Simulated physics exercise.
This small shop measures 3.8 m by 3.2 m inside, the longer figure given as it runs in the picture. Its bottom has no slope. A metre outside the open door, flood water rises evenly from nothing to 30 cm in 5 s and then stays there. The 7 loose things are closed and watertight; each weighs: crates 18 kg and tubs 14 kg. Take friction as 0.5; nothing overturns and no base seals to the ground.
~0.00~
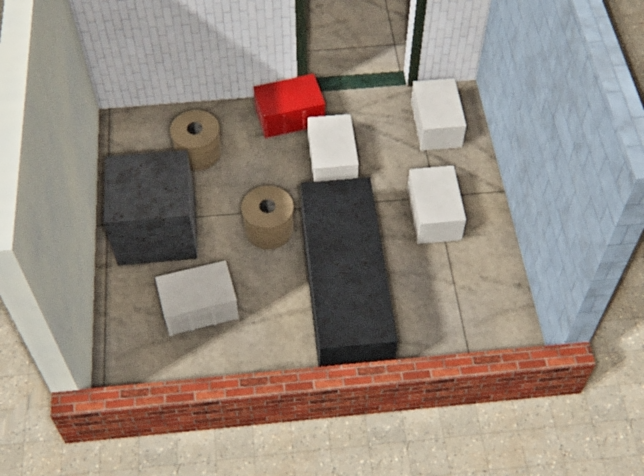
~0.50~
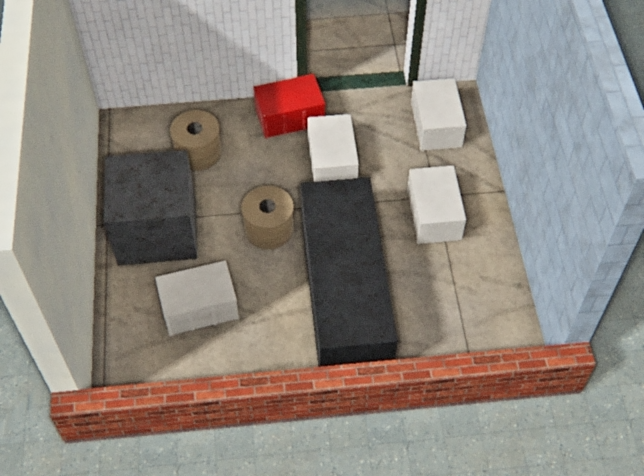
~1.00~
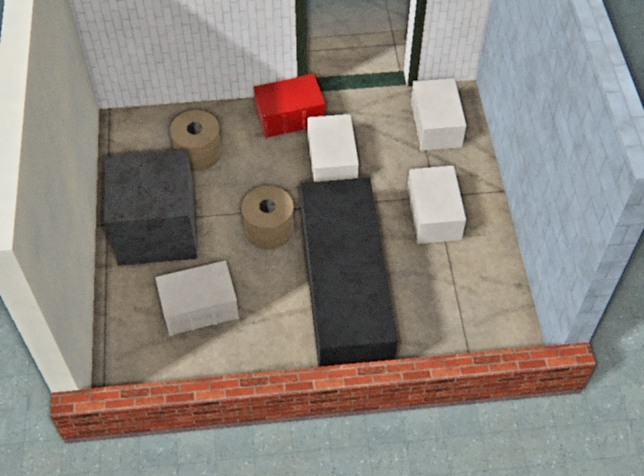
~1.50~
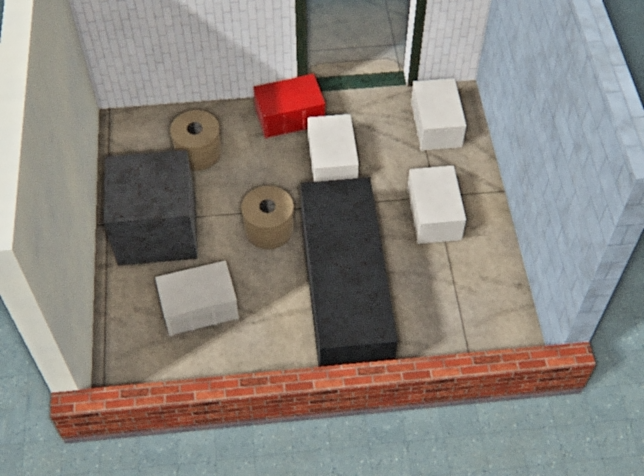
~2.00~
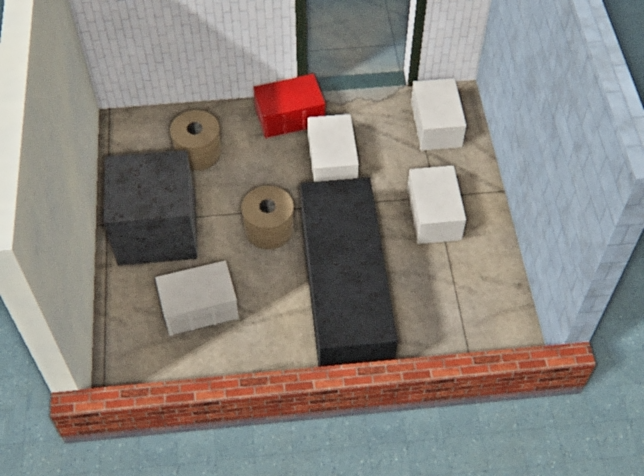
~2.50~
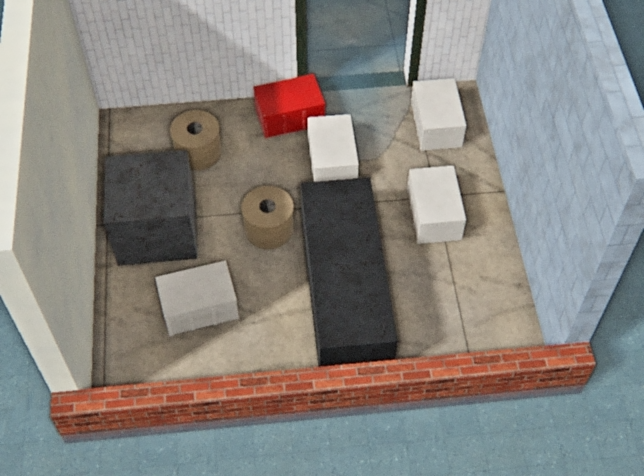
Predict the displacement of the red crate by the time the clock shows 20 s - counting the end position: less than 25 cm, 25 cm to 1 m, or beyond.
Red crate is nudged along.
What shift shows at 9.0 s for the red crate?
Roughly 30 cm by then.
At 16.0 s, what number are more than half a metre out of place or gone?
By then 5.
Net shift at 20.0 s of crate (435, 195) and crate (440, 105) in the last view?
In turn: 140 cm, 80 cm.
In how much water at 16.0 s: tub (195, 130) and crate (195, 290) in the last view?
About 19 and 21 cm.
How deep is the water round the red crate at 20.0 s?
Roughly 24 cm.
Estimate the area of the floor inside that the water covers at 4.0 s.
Some 3.5 m2.
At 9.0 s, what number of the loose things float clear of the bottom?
5 of them.
After 4.0 s the red crate is near (280, 95), 0.1 m from its start, aground; 0 afloat.
After 9.0 s the red crate is near (259, 94), 0.3 m from its start, afloat; 5 afloat.
After 16.0 s the red crate is near (223, 93), 0.6 m from its start, afloat; 7 afloat.
After 20.0 s the red crate is near (272, 127), 0.6 m from its start, afloat; 7 afloat.
